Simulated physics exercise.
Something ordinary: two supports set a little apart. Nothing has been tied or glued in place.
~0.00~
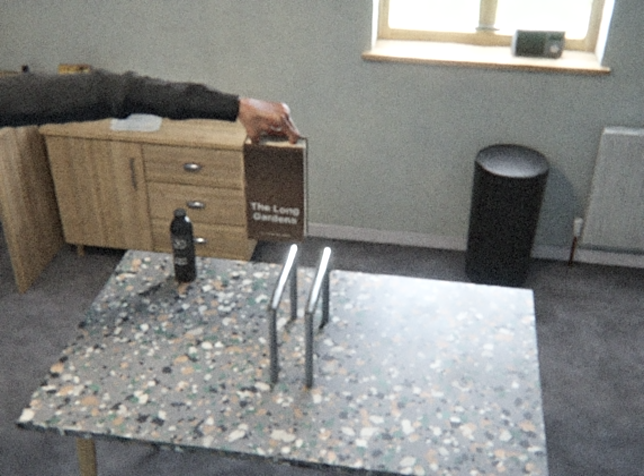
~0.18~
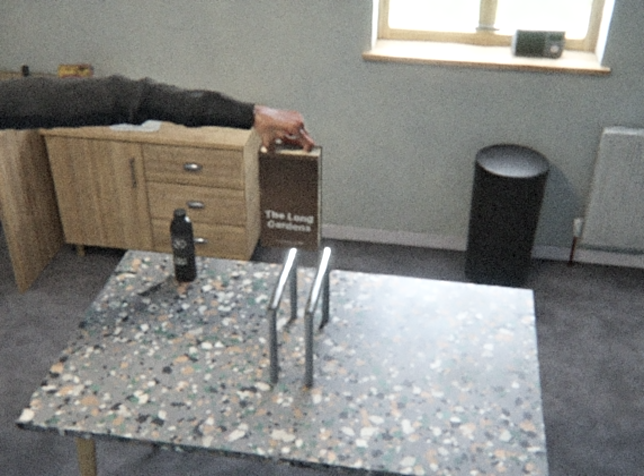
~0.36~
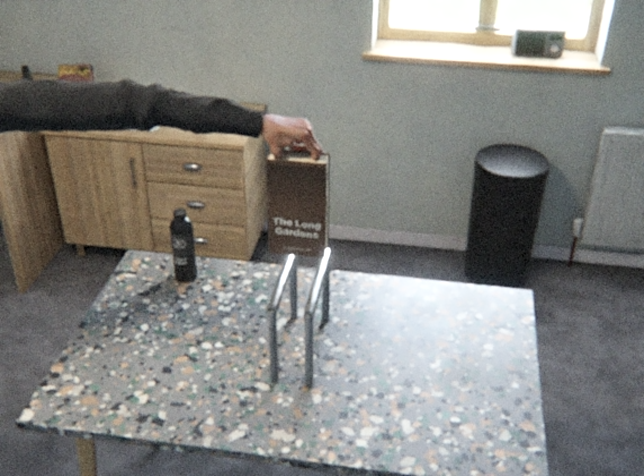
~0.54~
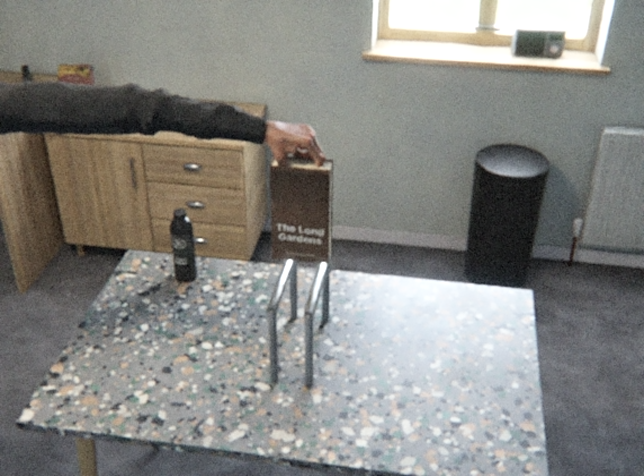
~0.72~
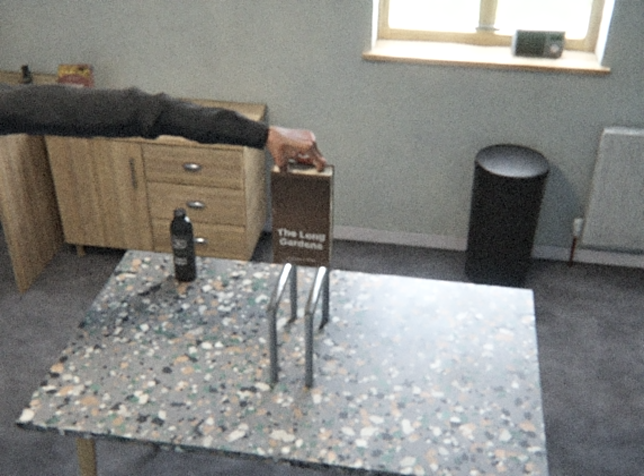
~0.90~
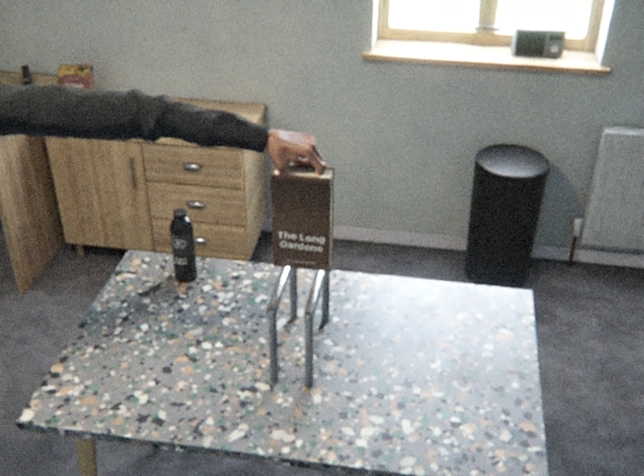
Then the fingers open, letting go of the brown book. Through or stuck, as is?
Stuck.
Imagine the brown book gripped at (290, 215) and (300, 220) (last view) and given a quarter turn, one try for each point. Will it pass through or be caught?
Result 1: Blocked; result 2: Passes.
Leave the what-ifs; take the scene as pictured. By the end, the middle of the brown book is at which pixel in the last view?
It finishes at around (303, 233).
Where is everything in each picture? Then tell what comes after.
The first picture shows being brought over the gap; brown book (277, 190); black bottle (183, 245).
The second picture shows being brought over the gap; brown book (291, 198); black bottle (183, 245).
The third picture shows being brought over the gap; brown book (299, 205); black bottle (183, 245).
The fourth picture shows being brought over the gap; brown book (302, 211); black bottle (183, 245).
The fifth picture shows being brought over the gap; brown book (303, 216); black bottle (183, 245).
The sixth picture shows held still over the gap; brown book (303, 219); black bottle (183, 245).
After 1.10 s, brown book shifted a little near (303, 234).
After 1.40 s, brown book resting near (305, 235).
In the end (1.9 s), moved from the start, brown book; black bottle unmoved. At the end, from the last picture's camera, brown book near (303, 233). The book lodges.
